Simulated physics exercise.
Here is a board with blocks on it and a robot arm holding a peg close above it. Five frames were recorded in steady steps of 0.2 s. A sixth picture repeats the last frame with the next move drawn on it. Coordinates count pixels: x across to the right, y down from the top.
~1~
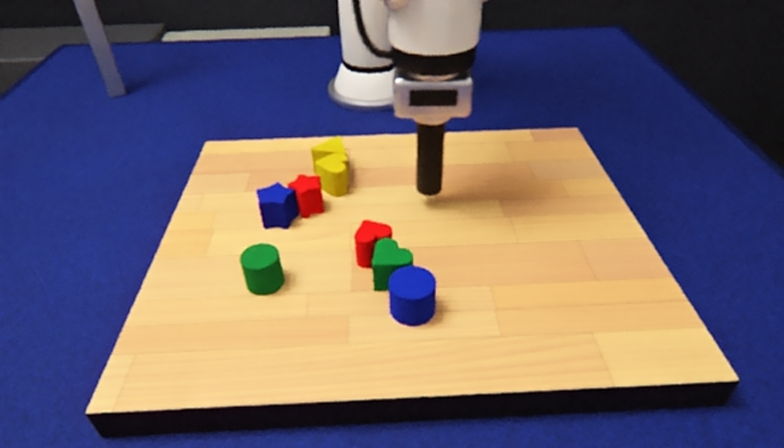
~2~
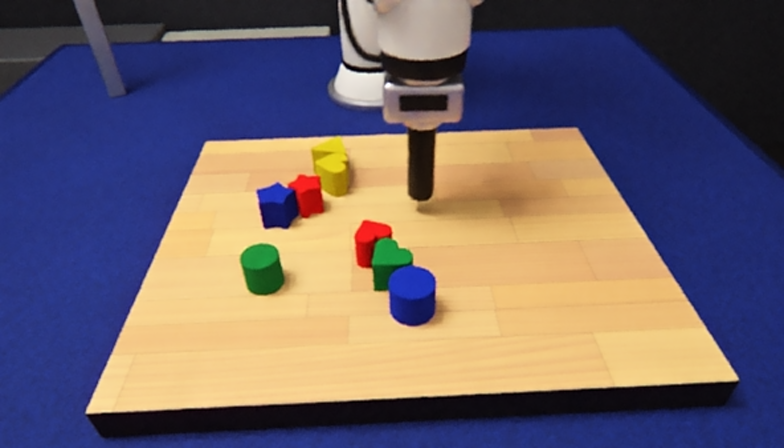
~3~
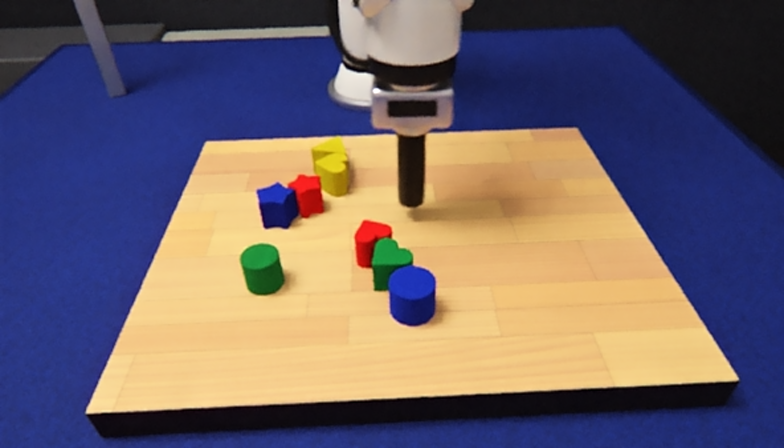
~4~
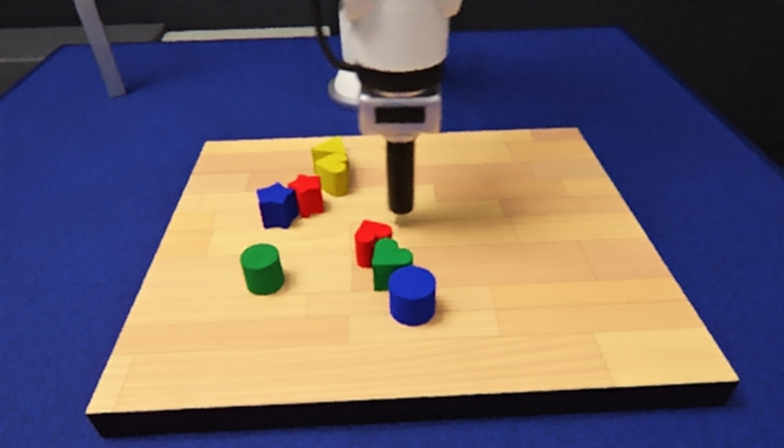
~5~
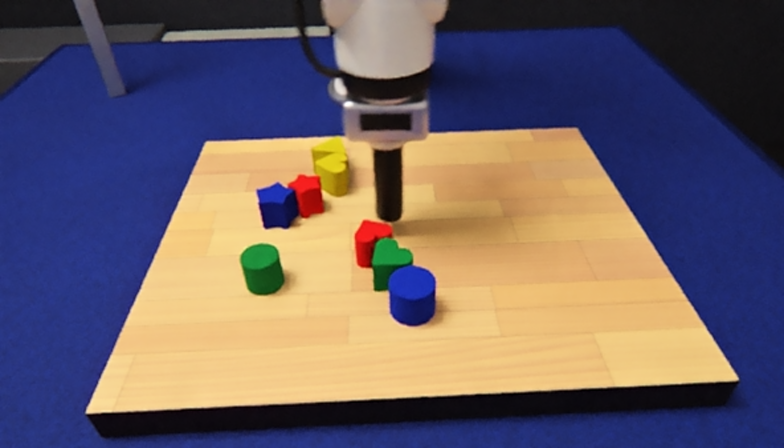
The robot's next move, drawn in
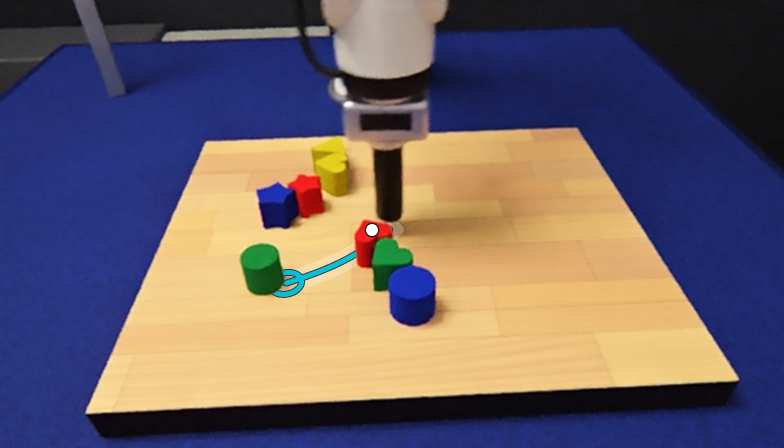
Above a wooden board of colored blocks, a robot arm moves its black peg slightly left and nearer the viewer.
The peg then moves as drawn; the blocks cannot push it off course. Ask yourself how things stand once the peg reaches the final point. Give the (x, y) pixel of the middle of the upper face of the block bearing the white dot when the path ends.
My prediction: (361, 248).
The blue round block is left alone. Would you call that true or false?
True - the claim holds.
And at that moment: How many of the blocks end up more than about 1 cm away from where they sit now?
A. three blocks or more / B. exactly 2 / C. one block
Answer: B.
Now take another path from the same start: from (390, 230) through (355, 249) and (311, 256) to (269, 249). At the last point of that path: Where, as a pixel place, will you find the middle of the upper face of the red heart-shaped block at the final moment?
My prediction: (361, 241).
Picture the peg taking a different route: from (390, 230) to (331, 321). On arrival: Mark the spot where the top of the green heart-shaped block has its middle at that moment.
Roughly at (387, 267).
The drawn path runs from (390, 230) through (362, 250) and (327, 268) to (286, 283); the dot is on the red heart-shaped block.
The first path, step by step. One third of the way, peg at (360, 236); red heart-shaped block at (364, 243), turned 45° anticlockwise; green heart-shaped block at (392, 255).
Two thirds of the way, peg at (324, 255); red heart-shaped block at (361, 248), turned 60° anticlockwise; green heart-shaped block at (392, 255).
At the end, peg at (283, 269); green round block at (245, 258); red heart-shaped block at (361, 248), turned 60° anticlockwise; green heart-shaped block at (392, 255); blue round block not moved.
